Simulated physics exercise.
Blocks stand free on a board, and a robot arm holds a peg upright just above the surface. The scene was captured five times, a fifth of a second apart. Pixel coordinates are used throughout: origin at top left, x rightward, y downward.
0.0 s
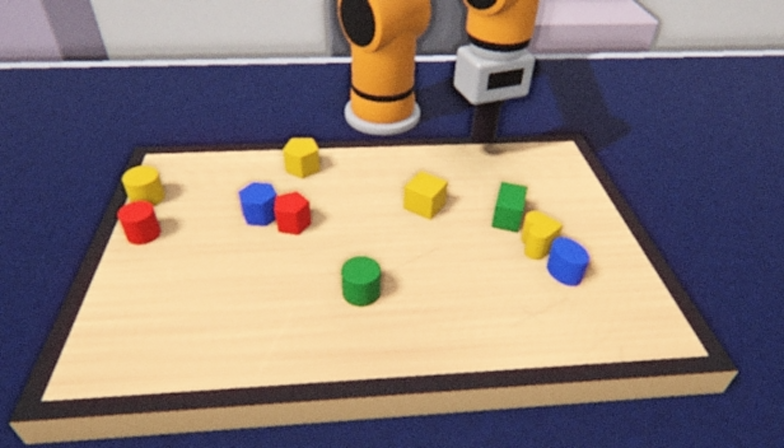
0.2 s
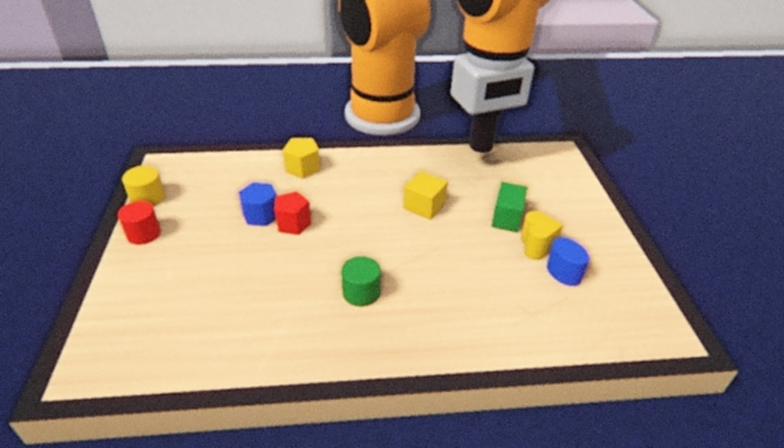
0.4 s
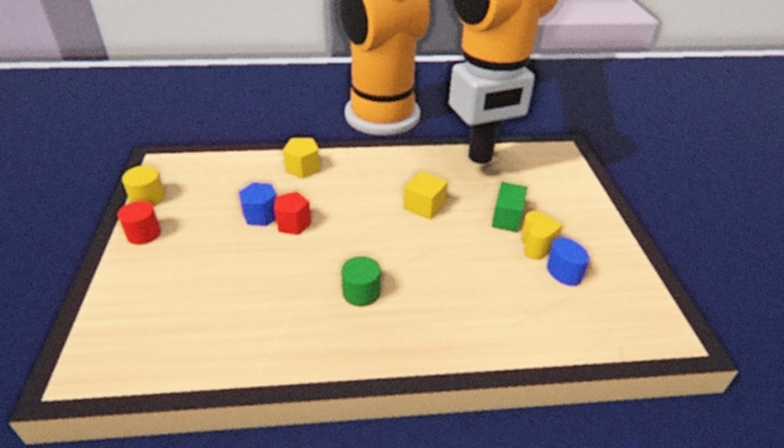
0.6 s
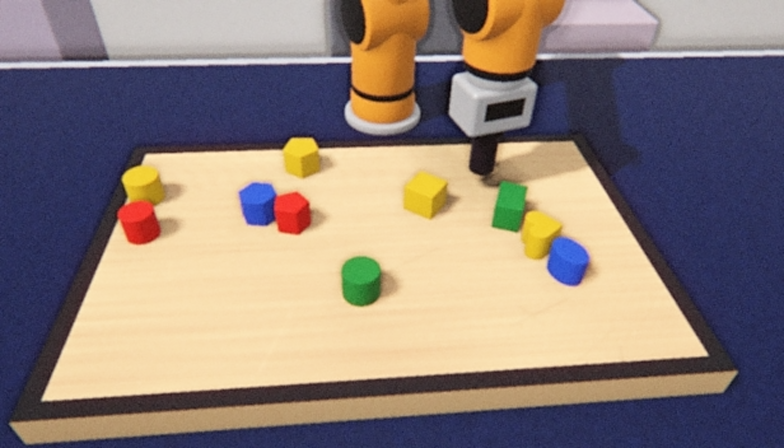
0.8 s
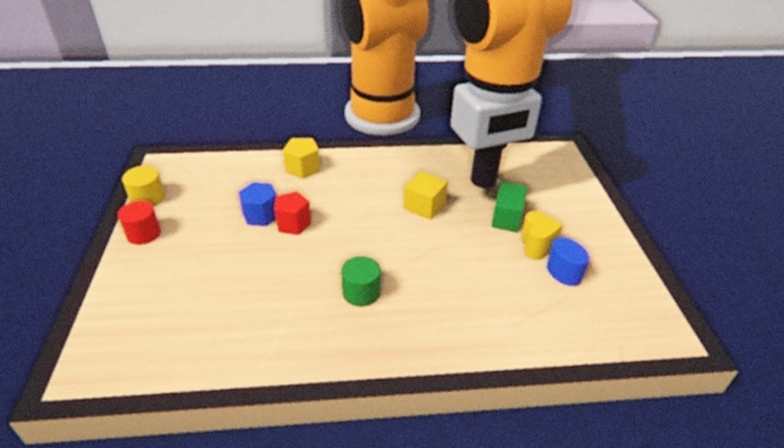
At first, a robot arm holds a dark peg at the far edge of a wooden board scattered with red, blue, yellow and green blocks. The peg then moves a short way toward the viewer, into the space between a yellow block and a green one, while the blocks stay still.
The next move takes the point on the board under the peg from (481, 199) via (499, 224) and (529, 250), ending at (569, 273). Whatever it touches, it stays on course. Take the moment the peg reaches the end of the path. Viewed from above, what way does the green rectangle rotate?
The block turns counter-clockwise.
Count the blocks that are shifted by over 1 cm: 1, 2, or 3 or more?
Blocks displaced: At least 3.
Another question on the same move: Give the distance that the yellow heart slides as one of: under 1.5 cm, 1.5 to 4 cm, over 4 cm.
The best fit is over 4 cm.
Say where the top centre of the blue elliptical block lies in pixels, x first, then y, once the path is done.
It is going to be at (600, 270).
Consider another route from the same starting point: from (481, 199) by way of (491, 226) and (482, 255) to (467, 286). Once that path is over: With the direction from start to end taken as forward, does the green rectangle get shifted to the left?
In short: Yes.
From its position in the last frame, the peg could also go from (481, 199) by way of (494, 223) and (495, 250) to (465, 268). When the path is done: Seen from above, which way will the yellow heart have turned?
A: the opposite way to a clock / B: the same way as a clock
Answer: B.
The first path, step by step. One third of the way, peg at (503, 207); green rectangle at (533, 204); yellow heart at (558, 231), turned 25° clockwise; blue elliptical block at (577, 255).
Two thirds of the way, peg at (533, 233); green rectangle at (545, 207), turned 45° anticlockwise; yellow heart at (568, 233), turned 40° clockwise; blue elliptical block at (579, 257).
At the end, peg at (575, 256); yellow square piece not moved; green rectangle at (545, 207), turned 45° anticlockwise; yellow heart at (596, 240), turned 35° anticlockwise; blue elliptical block at (599, 272), turned 60° clockwise.
